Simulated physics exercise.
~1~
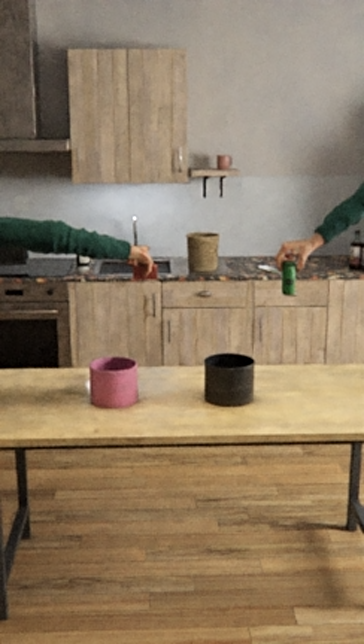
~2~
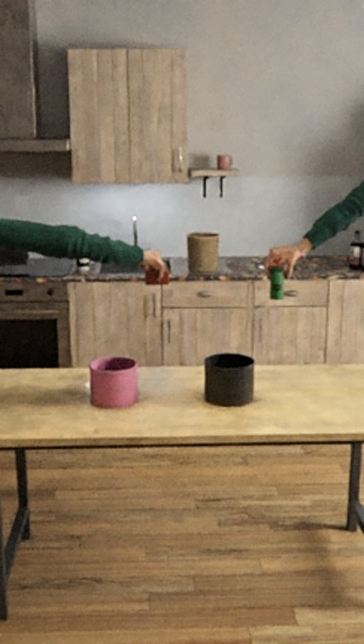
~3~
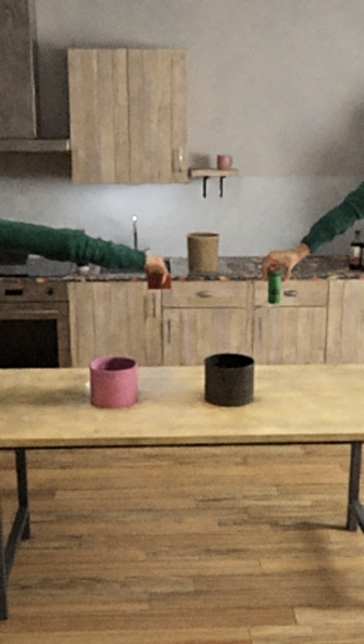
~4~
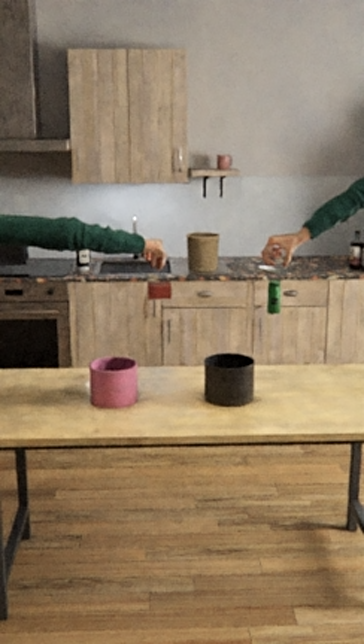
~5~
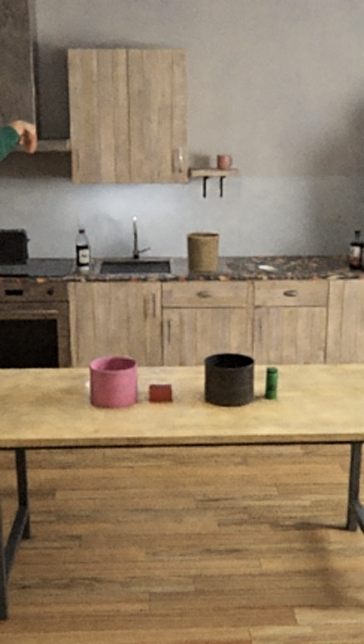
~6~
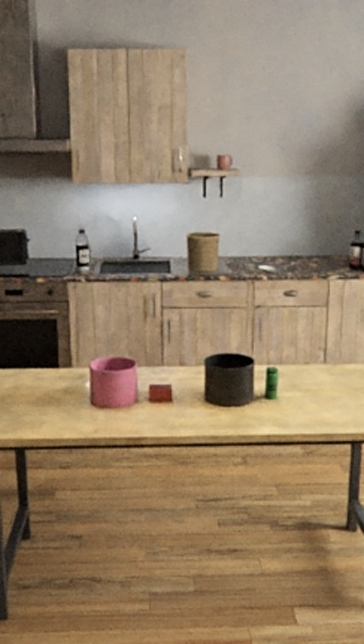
Two hands held a red block and a green cylinder high over a table with a pink container and a black one, then let go, and both dropped to the tabletop, each landing just right of a container instead of inside.
